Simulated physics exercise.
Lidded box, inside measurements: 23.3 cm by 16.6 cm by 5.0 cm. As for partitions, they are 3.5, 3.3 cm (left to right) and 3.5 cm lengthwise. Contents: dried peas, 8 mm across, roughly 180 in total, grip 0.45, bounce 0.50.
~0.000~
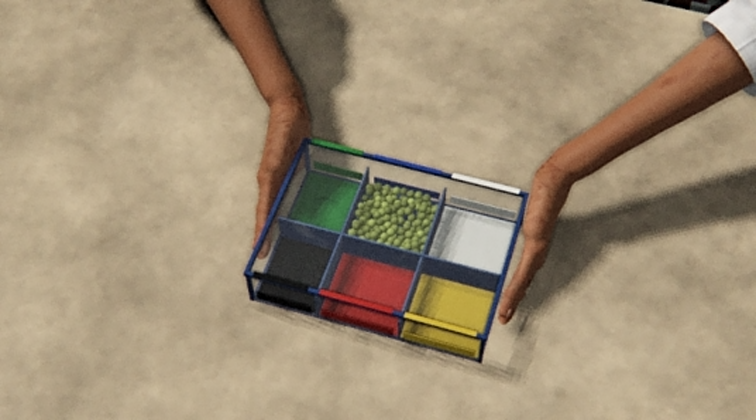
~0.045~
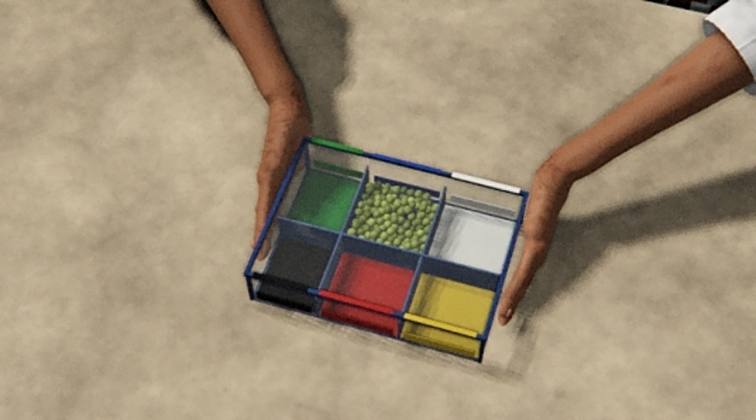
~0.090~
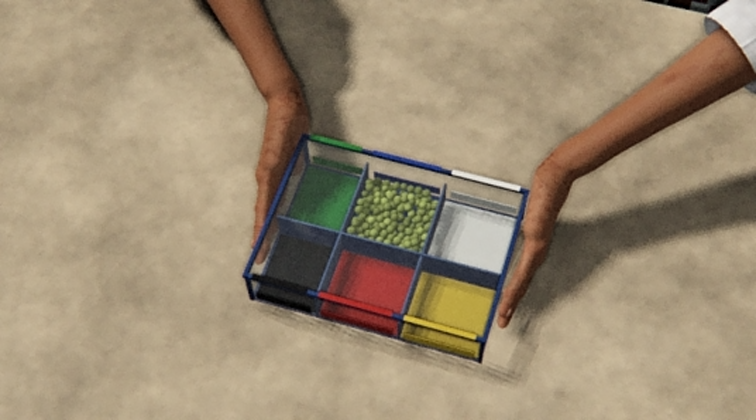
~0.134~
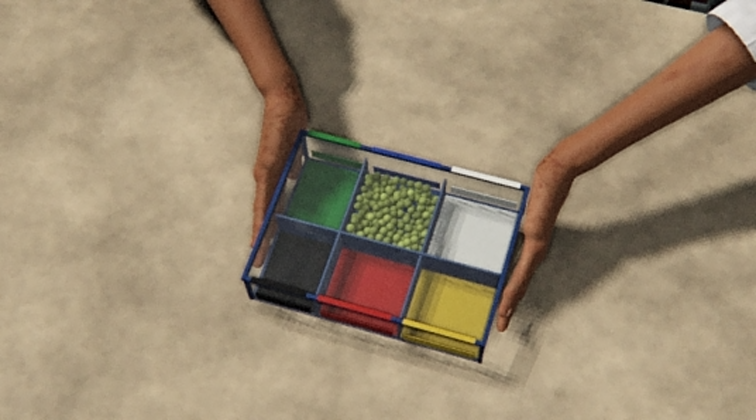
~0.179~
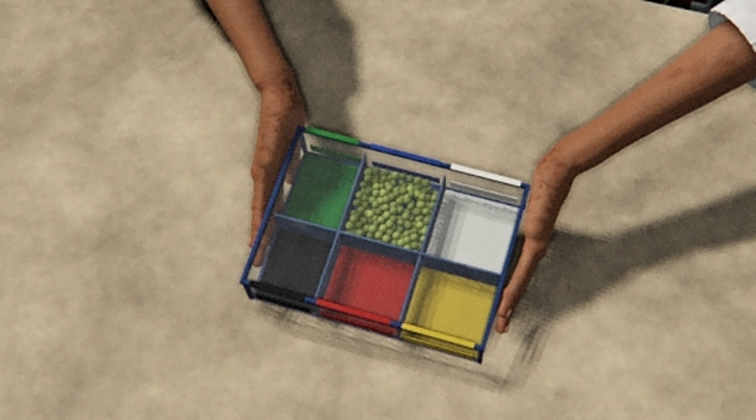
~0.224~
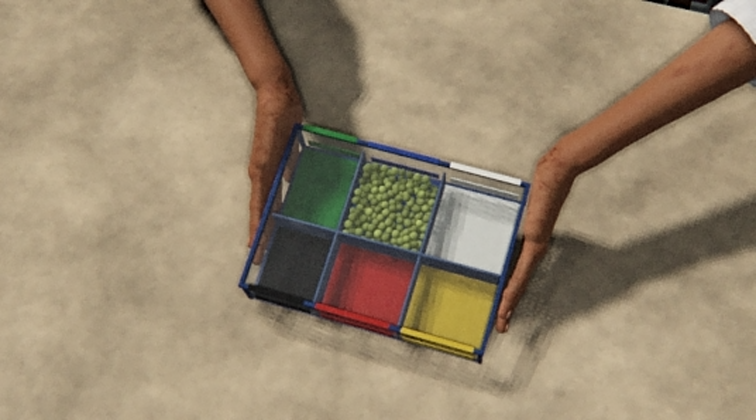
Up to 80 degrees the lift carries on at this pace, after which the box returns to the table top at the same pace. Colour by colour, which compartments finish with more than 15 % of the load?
Red: Yes, blue: Yes, green: No, yellow: No, white: No, black: No.
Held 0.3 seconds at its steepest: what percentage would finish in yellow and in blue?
Yellow 5, blue 65.
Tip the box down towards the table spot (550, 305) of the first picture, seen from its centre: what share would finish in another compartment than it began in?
About 30 per cent.
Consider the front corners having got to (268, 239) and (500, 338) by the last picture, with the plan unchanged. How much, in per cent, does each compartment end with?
Red 0, blue 65, green 0, yellow 0, white 35, black 0.
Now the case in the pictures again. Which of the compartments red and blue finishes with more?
That would be the blue compartment.
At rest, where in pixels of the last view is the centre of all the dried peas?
Close to pixel (392, 250).
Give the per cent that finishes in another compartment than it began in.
Near 30 in a hundred.
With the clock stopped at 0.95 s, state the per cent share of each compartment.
Red = 10, blue = 90, green = 0, yellow = 0, white = 0, black = 0 (per cent).
After 0.95 s, tilt 79 degrees; red 10 %, blue 90 %.
Then, at 1.43 s, tilt 34 degrees; red 25 %, blue 70 %, yellow 5 %.
After 1.98 s, tilt 0 degrees; red 30 %, blue 70 %, yellow 5 %.
In the end, at 2.4 s, red 30 %, blue 70 %, green 0 %, yellow 5 %, white 0 %, black 0 %.
